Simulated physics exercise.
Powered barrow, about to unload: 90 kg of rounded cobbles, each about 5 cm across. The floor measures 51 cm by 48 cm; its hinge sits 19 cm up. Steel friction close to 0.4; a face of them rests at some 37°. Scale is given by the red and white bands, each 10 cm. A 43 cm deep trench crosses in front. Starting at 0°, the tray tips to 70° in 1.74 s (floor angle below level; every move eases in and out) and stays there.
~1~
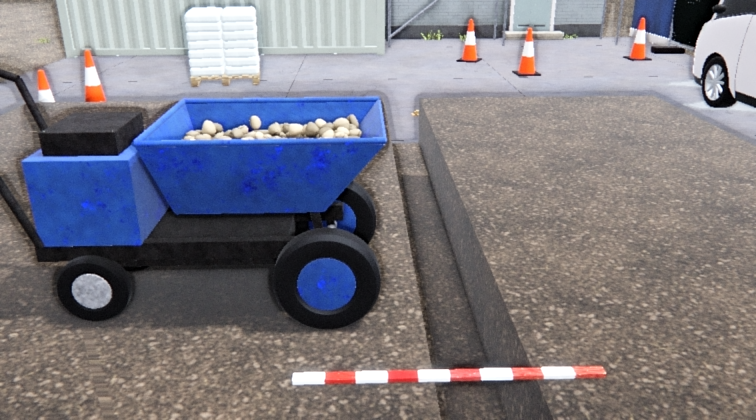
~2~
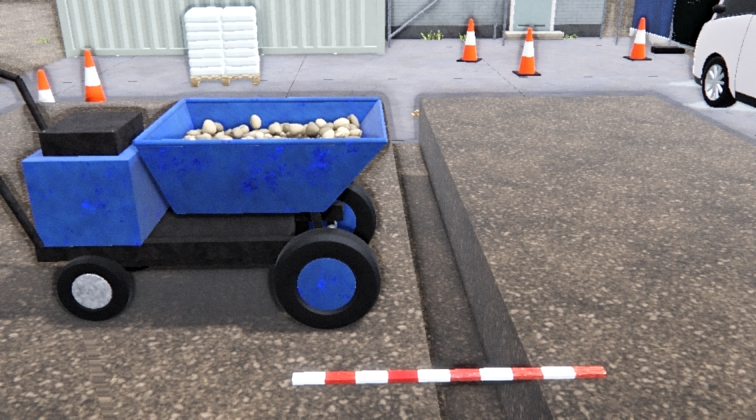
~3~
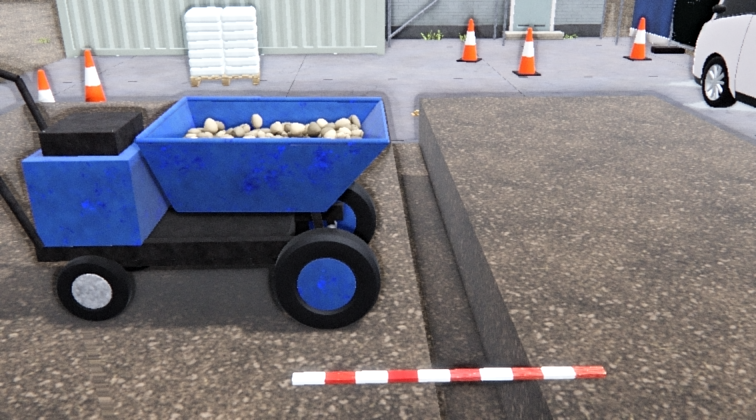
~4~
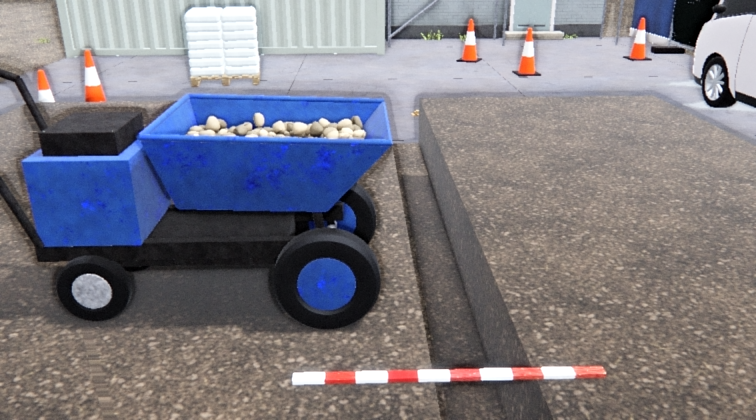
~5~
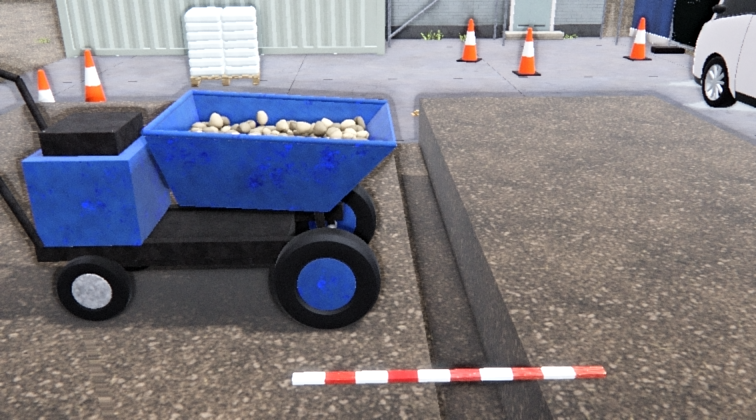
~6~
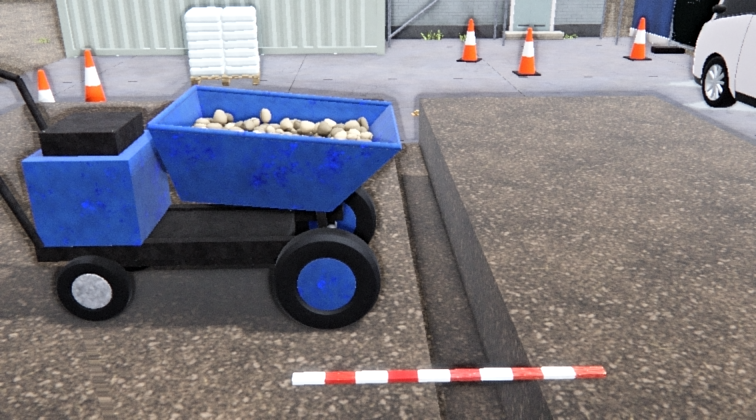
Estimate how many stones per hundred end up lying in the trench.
51 %.
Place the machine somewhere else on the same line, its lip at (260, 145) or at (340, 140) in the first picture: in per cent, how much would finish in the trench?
Near 70 then near 90 percent.
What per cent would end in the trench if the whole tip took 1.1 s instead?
With that timing, about 40 per cent.
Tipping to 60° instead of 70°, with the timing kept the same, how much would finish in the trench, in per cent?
I'd guess some 50 in a hundred.
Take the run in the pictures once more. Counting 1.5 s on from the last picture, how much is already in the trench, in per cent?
Roughly 15 percent of the load.
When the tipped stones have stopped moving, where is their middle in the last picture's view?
Their centre sits close to (489, 348).
Then, 1.0 s after the last picture the floor is at 59°, 100 % in the tray; the foremost stones are at (475, 221).
Then, 1.5 s after the last picture the floor is at 70°, 50 % in the tray, 15 % in the trench, 36 % past the trench; the foremost stones are at (589, 275).
Then, 1.9 s after the last picture the floor is at 70°, 22 % in the tray, 29 % in the trench, 50 % past the trench; the foremost stones are at (647, 258).
Then, 3.8 s after the last picture the floor is at 70°, 0 % in the tray, 51 % in the trench, 49 % past the trench; the foremost stones are at (672, 255).
